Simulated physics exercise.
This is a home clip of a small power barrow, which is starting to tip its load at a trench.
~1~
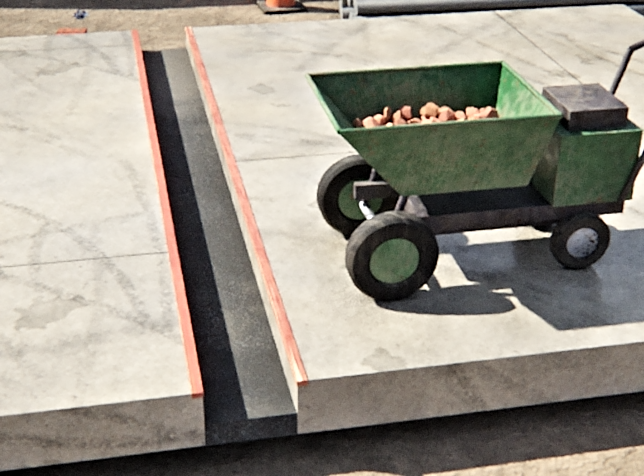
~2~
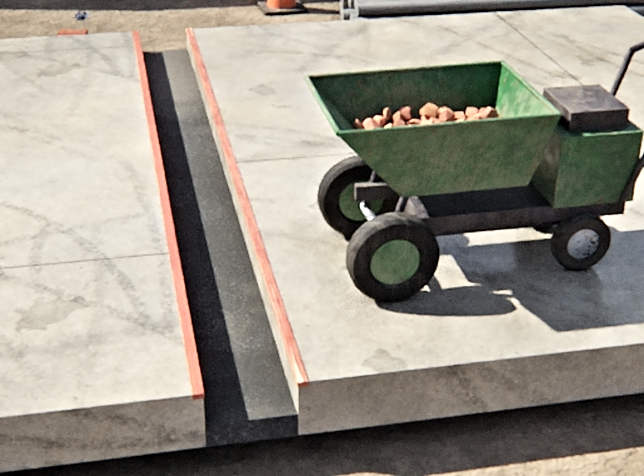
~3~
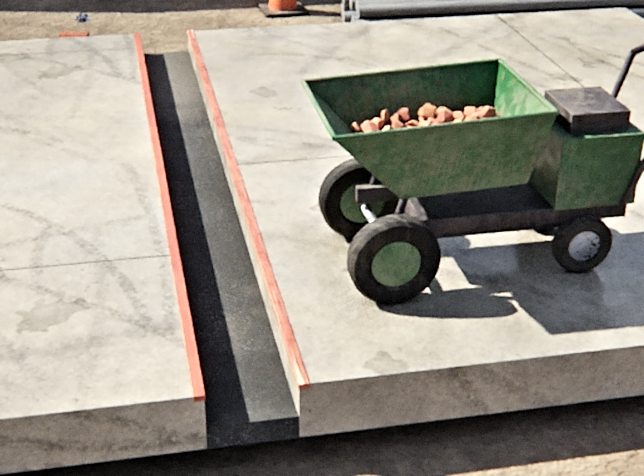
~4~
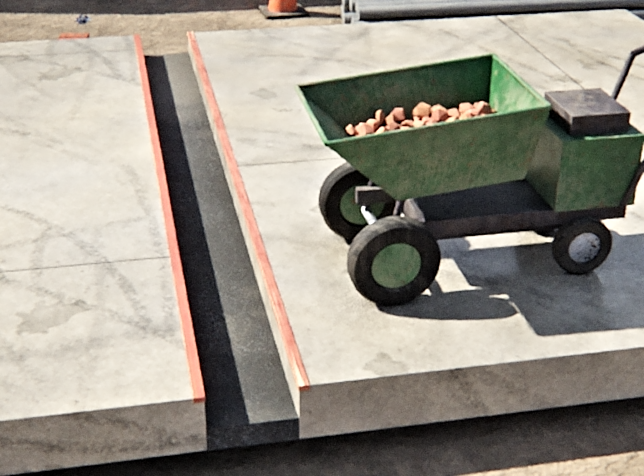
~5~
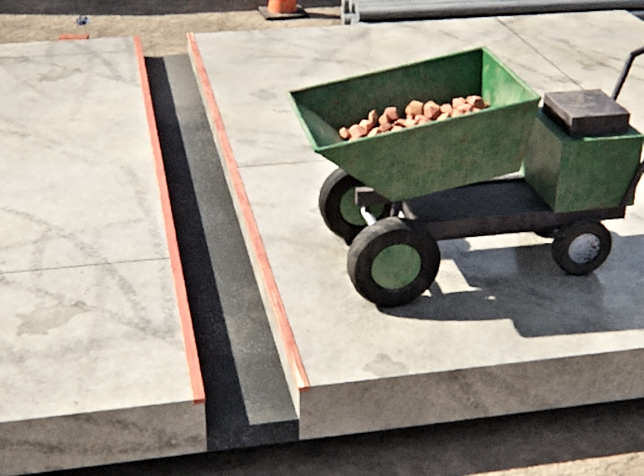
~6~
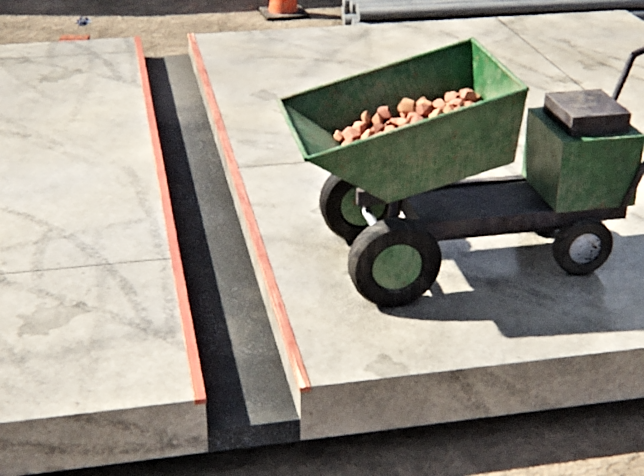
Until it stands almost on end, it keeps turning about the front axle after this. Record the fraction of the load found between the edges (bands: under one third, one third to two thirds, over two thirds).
Recorded: Over two thirds.
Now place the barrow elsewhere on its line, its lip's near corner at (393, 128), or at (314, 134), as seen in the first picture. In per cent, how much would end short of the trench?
First spot 10 per cent, second spot 0 per cent.
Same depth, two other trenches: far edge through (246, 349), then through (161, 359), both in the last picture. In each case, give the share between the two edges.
First some 0, then 100 per cent.
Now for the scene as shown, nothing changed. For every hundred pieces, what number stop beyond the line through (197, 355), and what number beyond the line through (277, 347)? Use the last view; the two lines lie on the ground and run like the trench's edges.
Near 10 % and near 90 %, in that order.
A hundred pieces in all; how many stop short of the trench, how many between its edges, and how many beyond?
Split - short: 0 percent, between: 85 percent, beyond: 10 percent.
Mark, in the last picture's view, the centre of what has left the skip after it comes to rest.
Close to (217, 299).
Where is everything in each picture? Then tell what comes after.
Lip of the skip at (340, 132), level; top of the load at (447, 132), lumps of rubble; first edge of the trench at (289, 338); far edge at (190, 349), the trench over half as wide as the skip, and shallow for its width, in the first picture.
Lip of the skip at (339, 134), level; top of the load at (447, 132), in the second picture.
Lip of the skip at (335, 139), tipped barely; top of the load at (445, 132), in the third picture.
Lip of the skip at (327, 144), tipped a little; top of the load at (468, 123), in the fourth picture.
Lip of the skip at (317, 151), tipped a little; top of the load at (463, 127), in the fifth picture.
Lip of the skip at (307, 160), tipped a little; top of the load at (455, 122); first edge of the trench at (291, 344); far edge at (193, 355), in the sixth picture.
Soon after the last picture, skip tipped steeply; all in the skip.
A little later, skip tipped right over; nearly all in the skip; a small part in or heaped over the trench.
Later still, skip tipped right over; a small part in the skip; most in or heaped over the trench; a small part beyond it.
By the end, skip tipped right over; a small part in the skip; most in or heaped over the trench; a small part beyond it.
